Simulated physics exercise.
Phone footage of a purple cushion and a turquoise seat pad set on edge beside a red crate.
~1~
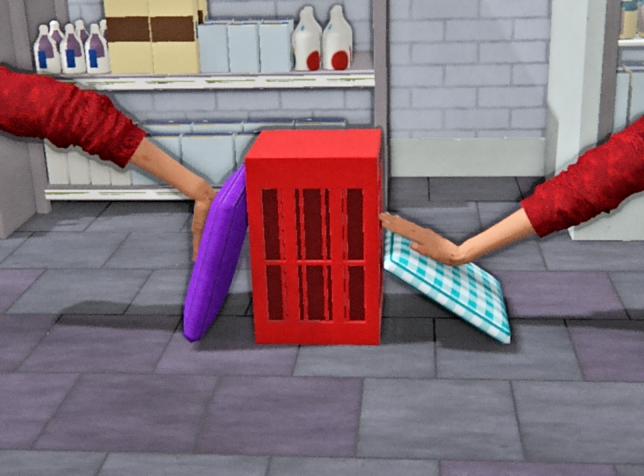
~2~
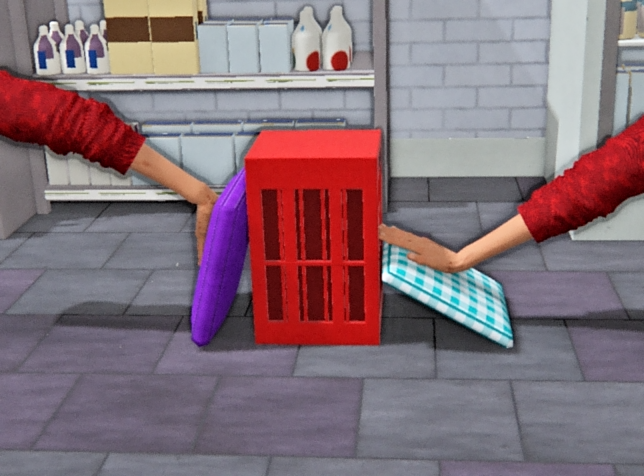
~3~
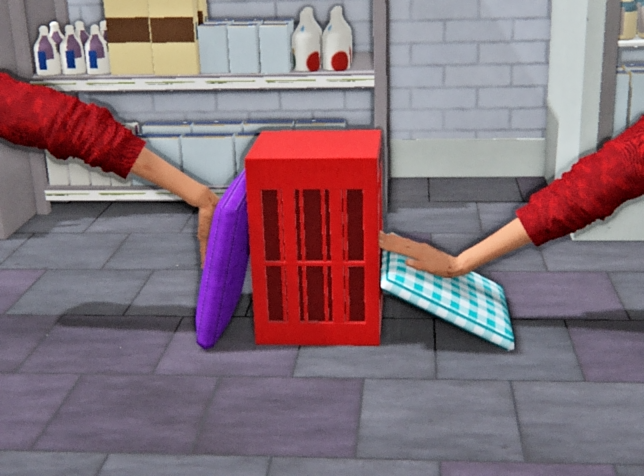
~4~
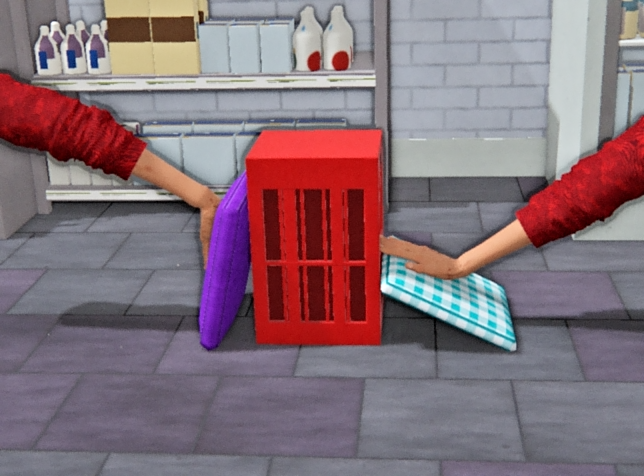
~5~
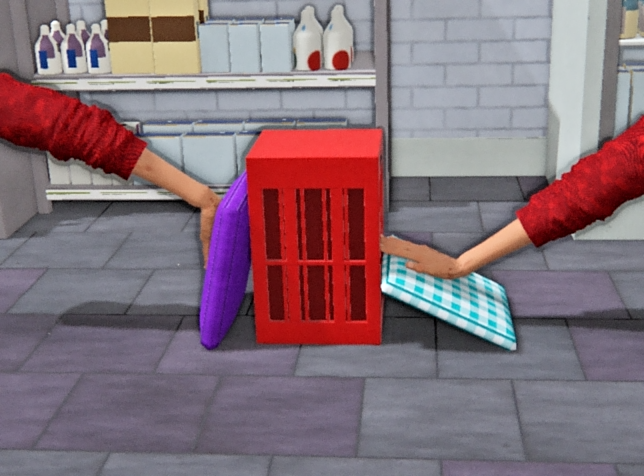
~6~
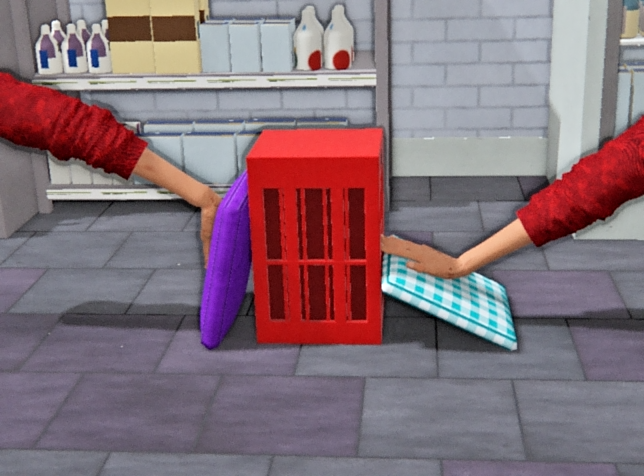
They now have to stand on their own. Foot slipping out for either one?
Outcome - purple cushion: Holds; turquoise seat pad: Slips out.
Then, 0.24 s on from there, cushion propped as before near (234, 254); seat pad flat on the floor near (453, 308).
In the end, cushion propped as before near (234, 254); seat pad flat on the floor near (453, 313). The purple cushion holds its lean and the turquoise seat pad slides down flat.
